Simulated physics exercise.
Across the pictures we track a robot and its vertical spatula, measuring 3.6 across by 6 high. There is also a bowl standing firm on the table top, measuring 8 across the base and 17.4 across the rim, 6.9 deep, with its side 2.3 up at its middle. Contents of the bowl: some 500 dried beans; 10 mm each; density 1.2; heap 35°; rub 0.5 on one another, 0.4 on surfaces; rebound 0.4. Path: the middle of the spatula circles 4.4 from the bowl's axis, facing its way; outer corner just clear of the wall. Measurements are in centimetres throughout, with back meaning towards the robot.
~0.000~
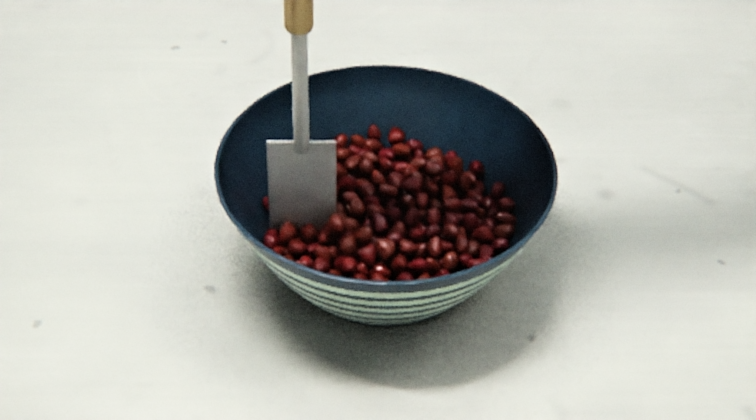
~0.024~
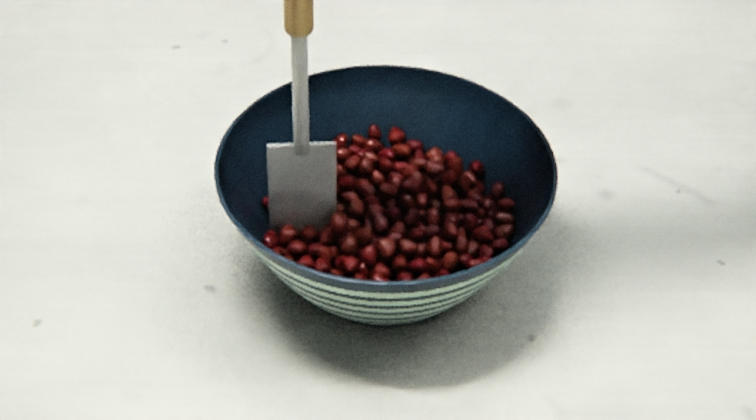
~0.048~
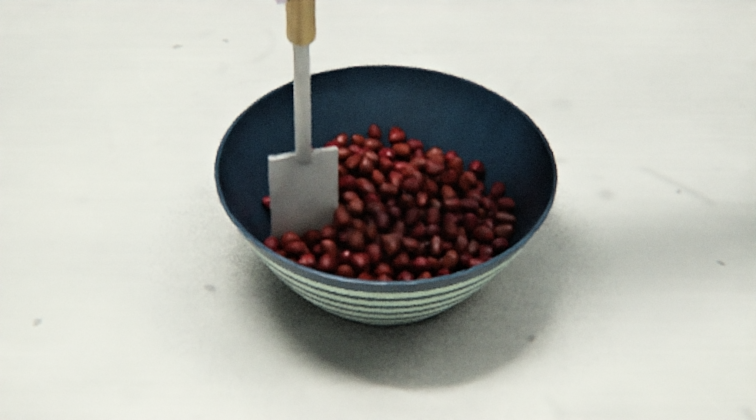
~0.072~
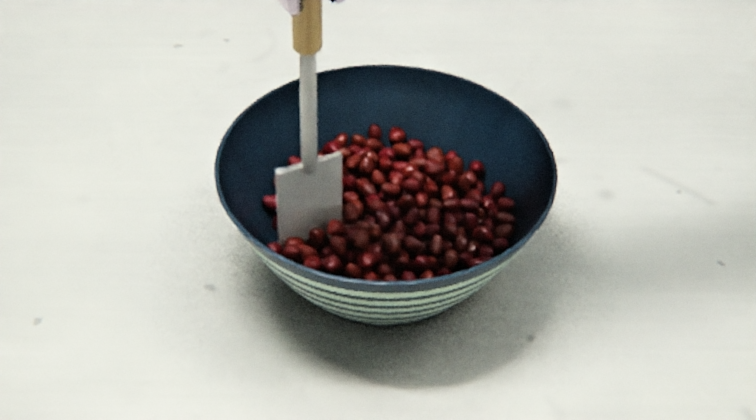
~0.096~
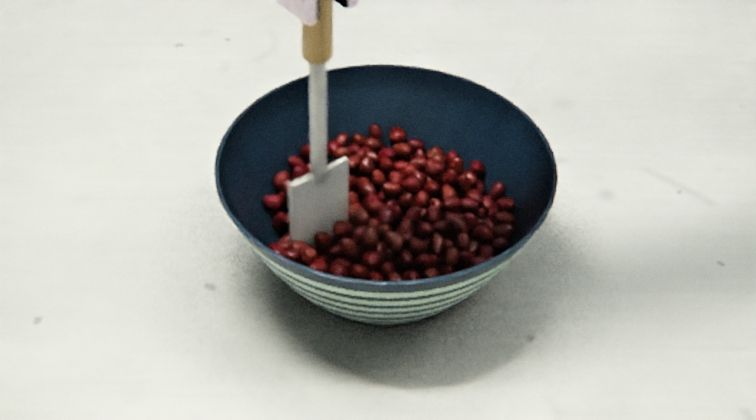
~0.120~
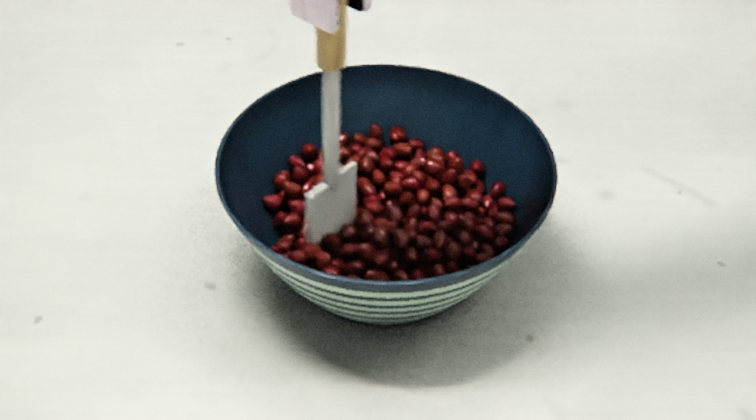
The video shows an upright metal spatula with a wooden handle moving slowly through dark red beans in a blue bowl, shifting rightward and toward the viewer while its blade turns and its holder edges into view above.
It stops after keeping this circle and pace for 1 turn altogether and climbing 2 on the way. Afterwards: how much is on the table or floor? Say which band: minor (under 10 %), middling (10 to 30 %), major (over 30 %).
Band: Minor.
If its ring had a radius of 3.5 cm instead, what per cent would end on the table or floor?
In that case roughly 0 per cent.
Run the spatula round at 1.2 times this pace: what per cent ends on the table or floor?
Some 5 in a hundred.
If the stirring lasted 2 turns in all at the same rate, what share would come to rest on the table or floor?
I'd reckon near 5 per cent.
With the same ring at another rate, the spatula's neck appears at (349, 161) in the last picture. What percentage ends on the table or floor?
I'd put it close to 5 per cent.
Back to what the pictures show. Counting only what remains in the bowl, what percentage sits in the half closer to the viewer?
Estimate: Some 45 %.
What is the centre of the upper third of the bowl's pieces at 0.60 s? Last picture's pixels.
Close to pixel (352, 158).
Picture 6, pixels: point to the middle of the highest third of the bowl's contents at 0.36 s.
(462, 181), roughly.
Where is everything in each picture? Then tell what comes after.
Spatula neck at (301, 119), 0° round; upper third of the load around (393, 218), from x 270 to 505, top at y 135; 496 in the bowl, in the first picture.
Spatula neck at (301, 121), 4° round; upper third of the load around (393, 218), from x 270 to 505, top at y 135, in the second picture.
Spatula neck at (303, 129), 14° round; upper third of the load around (388, 219), from x 270 to 505, top at y 135, in the third picture.
Spatula neck at (309, 139), 26° round; upper third of the load around (389, 222), from x 275 to 505, top at y 135, in the fourth picture.
Spatula neck at (319, 148), 38° round; upper third of the load around (390, 226), from x 275 to 505, top at y 135, in the fifth picture.
Spatula neck at (331, 155), 50° round; upper third of the load around (393, 229), from x 275 to 505, top at y 135; 496 in the bowl, in the sixth picture.
After 0.36 s, 170° round, highest piece 9 above the table; 493 in the bowl, 3 in flight or on the tool.
After 0.60 s, 290° round, highest piece 8 above the table; 486 in the bowl, 6 on the table or floor, 4 in flight or on the tool.
After 0.91 s, 0° round, highest piece 6 above the table; 486 in the bowl, 10 on the table or floor.
After 1.61 s, 0° round, highest piece 6 above the table; 486 in the bowl, 10 on the table or floor.
At rest, 486 in the bowl, 10 on the table or floor. That is 2 % on the table or floor.
